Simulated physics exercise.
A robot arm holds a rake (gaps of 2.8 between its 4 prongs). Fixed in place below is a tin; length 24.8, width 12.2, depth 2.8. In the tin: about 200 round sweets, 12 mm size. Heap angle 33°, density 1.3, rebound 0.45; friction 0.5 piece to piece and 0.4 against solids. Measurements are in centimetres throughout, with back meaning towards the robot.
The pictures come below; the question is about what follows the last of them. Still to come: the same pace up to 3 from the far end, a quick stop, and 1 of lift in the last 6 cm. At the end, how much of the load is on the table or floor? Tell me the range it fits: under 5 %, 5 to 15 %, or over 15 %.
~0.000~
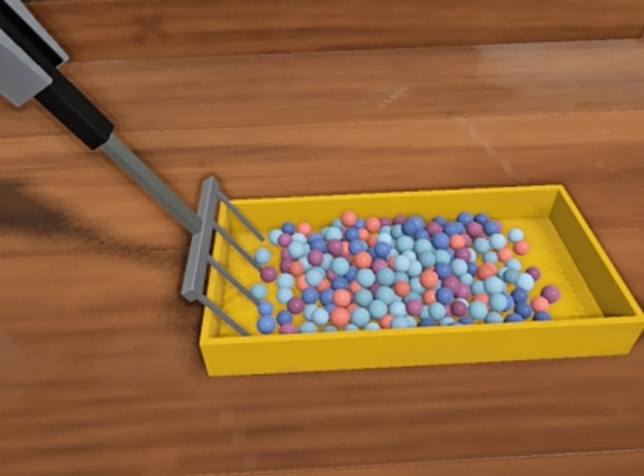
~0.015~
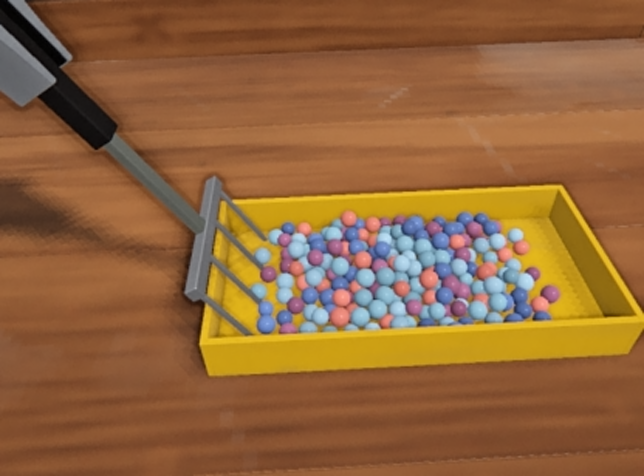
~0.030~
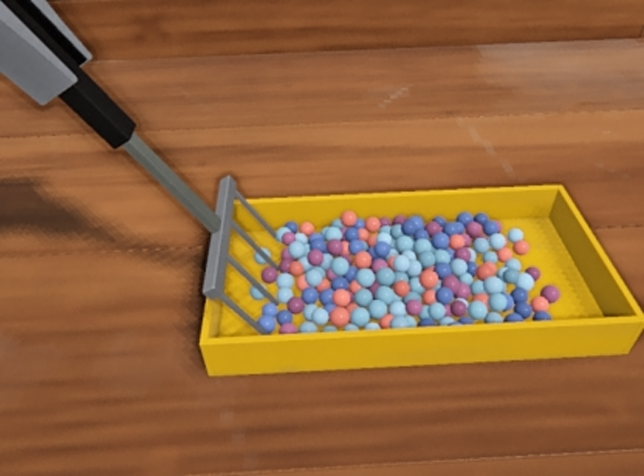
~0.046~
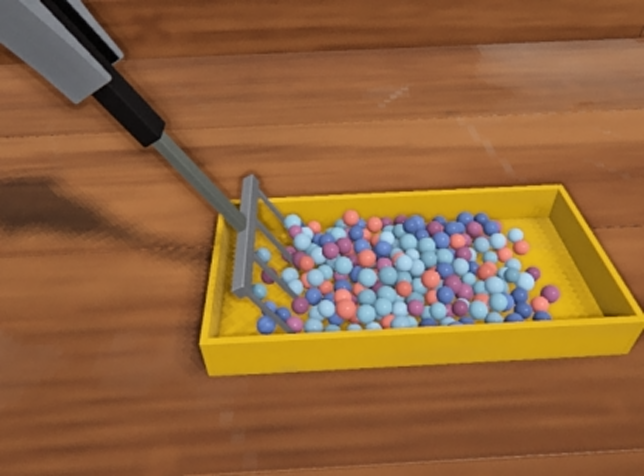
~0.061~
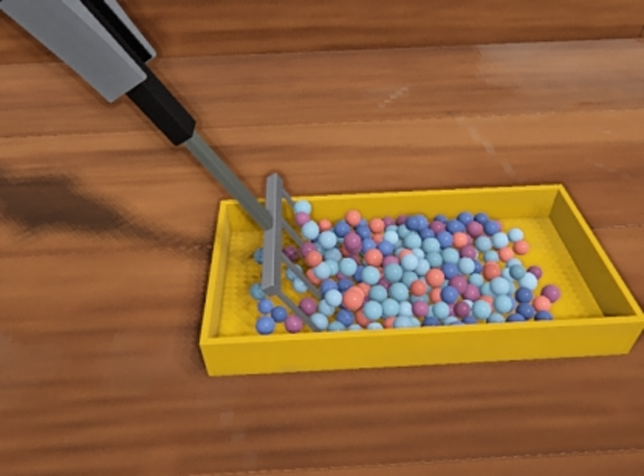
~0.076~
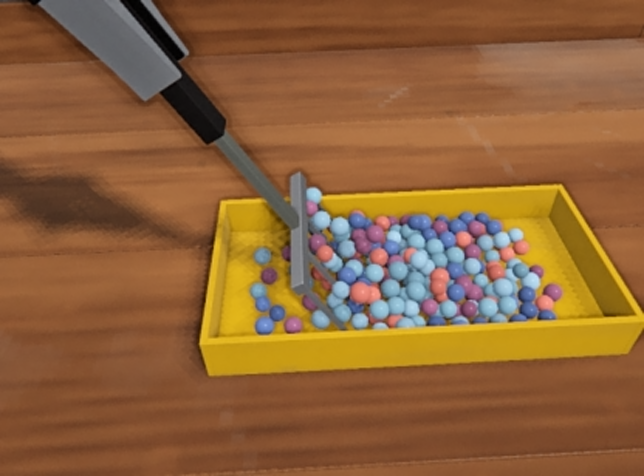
It fits over 15 %.
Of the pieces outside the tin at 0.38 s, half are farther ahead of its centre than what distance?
I'd say around 22 centimetres.
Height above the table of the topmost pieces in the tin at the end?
3.5 cm, give or take.
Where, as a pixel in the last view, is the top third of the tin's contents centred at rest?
(539, 249).
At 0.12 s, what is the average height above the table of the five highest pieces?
They are roughly 6 cm above the table.
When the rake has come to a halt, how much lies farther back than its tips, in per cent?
About 55 %.
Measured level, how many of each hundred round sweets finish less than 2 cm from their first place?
Around 10 in a hundred, roughly.
After 0.12 s, sloping 60°, highest piece 7 above the table; 196 in the tin.
After 0.16 s, sloping 60°, highest piece 8 above the table; 196 in the tin.
After 0.38 s, sloping 60°, highest piece 4 above the table; 154 in the tin, 42 on the table or floor.
After 1.08 s, sloping 60°, highest piece 3 above the table; 152 in the tin, 44 on the table or floor.
In the end, 152 in the tin, 44 on the table or floor. That is 22 % on the table or floor.
